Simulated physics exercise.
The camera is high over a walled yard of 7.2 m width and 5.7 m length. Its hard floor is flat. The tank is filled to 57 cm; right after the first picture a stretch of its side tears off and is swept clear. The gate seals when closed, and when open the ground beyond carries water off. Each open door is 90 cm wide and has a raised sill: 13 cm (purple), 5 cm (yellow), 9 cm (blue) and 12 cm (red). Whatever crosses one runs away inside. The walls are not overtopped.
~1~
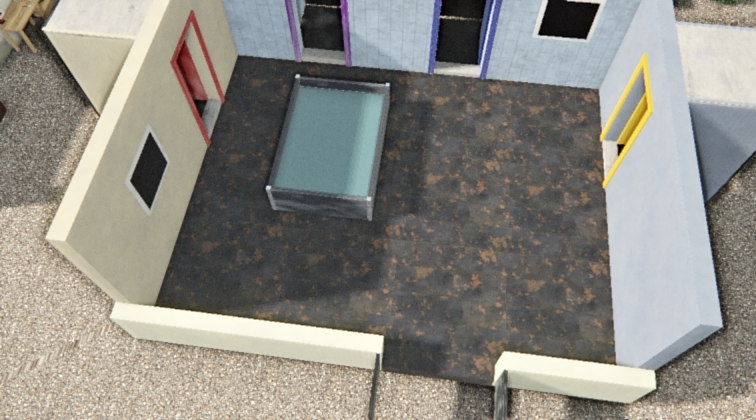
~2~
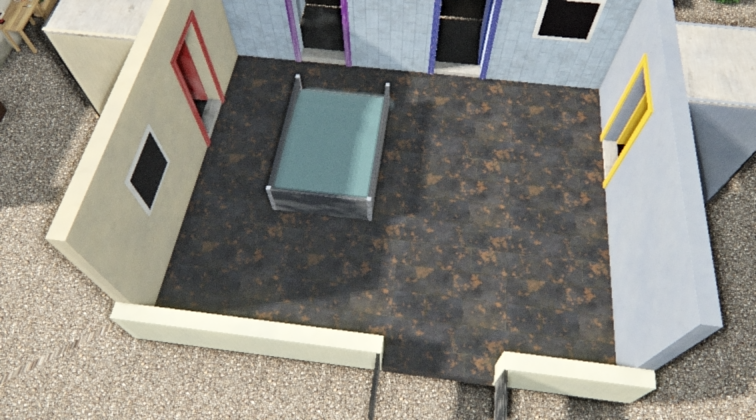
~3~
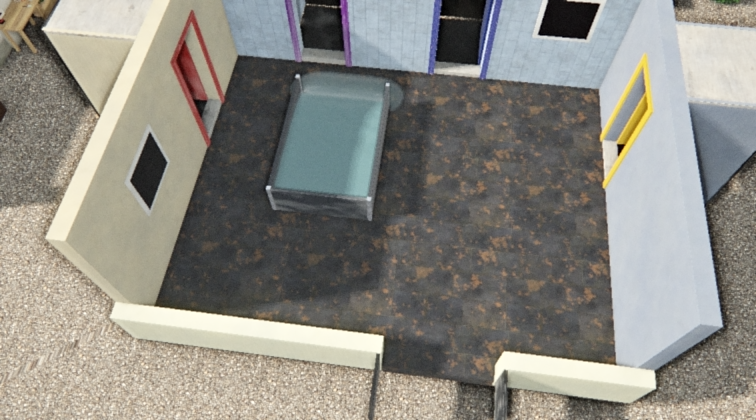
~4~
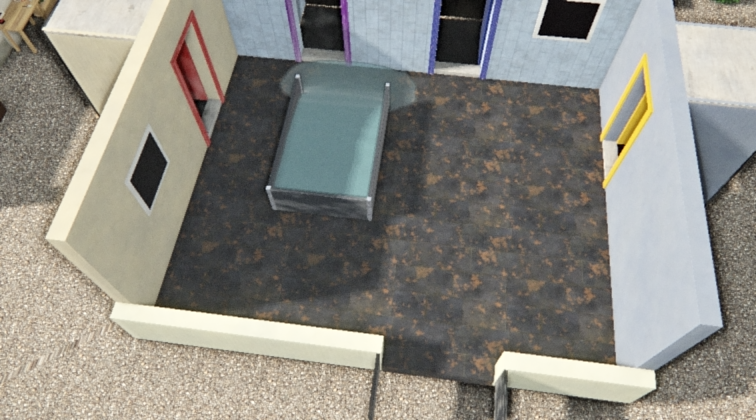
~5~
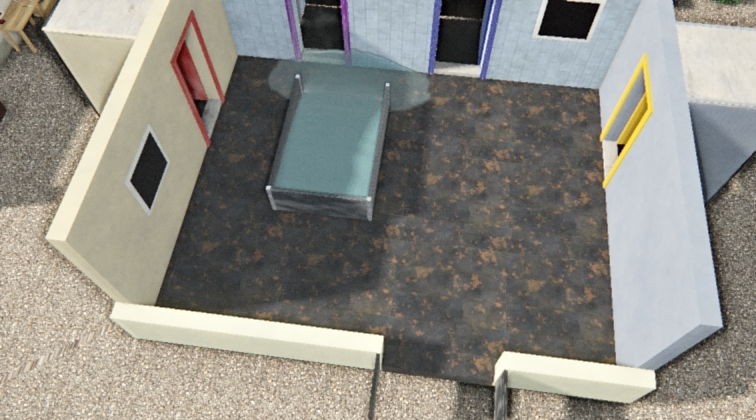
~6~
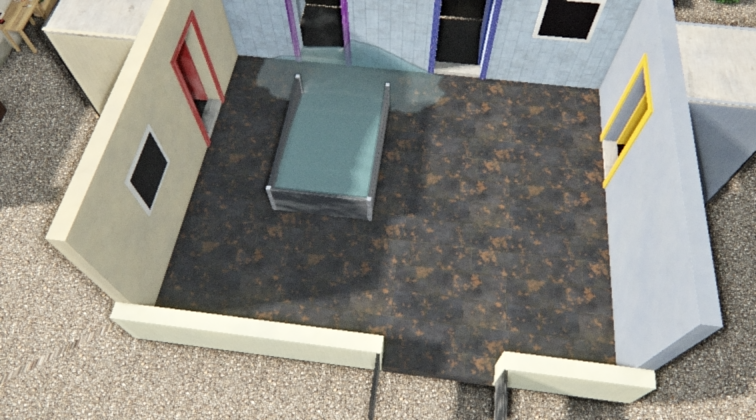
In the video, a clear-sided tank of bluish water stands on a dark floor in a walled yard; its far side disappears, and water pours out there, spreading in a widening sheet toward the blue wall behind.
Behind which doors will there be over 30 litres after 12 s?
Within that time: At the purple door it passes the limit; at the yellow door it passes the limit; at the blue door it does not reach the limit; at the red door it stays under the limit.
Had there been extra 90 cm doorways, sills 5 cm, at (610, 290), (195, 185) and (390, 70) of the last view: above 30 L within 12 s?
In that order: Under, below, above.
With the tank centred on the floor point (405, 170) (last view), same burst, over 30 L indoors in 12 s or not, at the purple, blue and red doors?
Then: Purple under, blue over, red not over.
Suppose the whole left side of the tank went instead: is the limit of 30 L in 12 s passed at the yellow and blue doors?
Then: Yellow not over, blue not over.
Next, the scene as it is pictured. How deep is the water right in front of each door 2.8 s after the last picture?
In cm: Purple 19, yellow 13, blue 9, red 11.
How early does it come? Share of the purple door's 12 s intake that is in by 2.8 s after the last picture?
Some 95 per cent by then.
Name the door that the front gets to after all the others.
It is the yellow one.
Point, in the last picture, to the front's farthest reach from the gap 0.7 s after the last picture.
Near (507, 82).
Then, 0.7 s after the last picture water covers 10 % of the floor and is deepest (41 cm) near (360, 75); purple door 36 cm at the sill, 102 L in, yellow door not reached, blue door 10 cm at the sill, 0 L in, red door not reached.
Then, 1.5 s after the last picture water covers 25 % of the floor and is deepest (36 cm) near (247, 58); purple door 33 cm at the sill, 214 L in, yellow door not reached, blue door 11 cm at the sill, 1 L in, red door 7 cm at the sill, 0 L in.
Then, 2.8 s after the last picture water covers 50 % of the floor and is deepest (26 cm) near (238, 57); purple door 19 cm at the sill, 298 L in, yellow door 13 cm at the sill, 19 L in, blue door 9 cm at the sill, 4 L in, red door 11 cm at the sill, 0 L in.
Then, 6.3 s after the last picture water covers 80 % of the floor and is deepest (11 cm) near (173, 323); purple door 8 cm at the sill, 310 L in, yellow door 7 cm at the sill, 69 L in, blue door 4 cm at the sill, 5 L in, red door 6 cm at the sill, 0 L in.
Then, 11.3 s after the last picture water covers 100 % of the floor and is deepest (6 cm) near (594, 377); purple door 5 cm at the sill, 310 L in, yellow door 3 cm at the sill, 72 L in, blue door 2 cm at the sill, 5 L in, red door 4 cm at the sill, 0 L in.
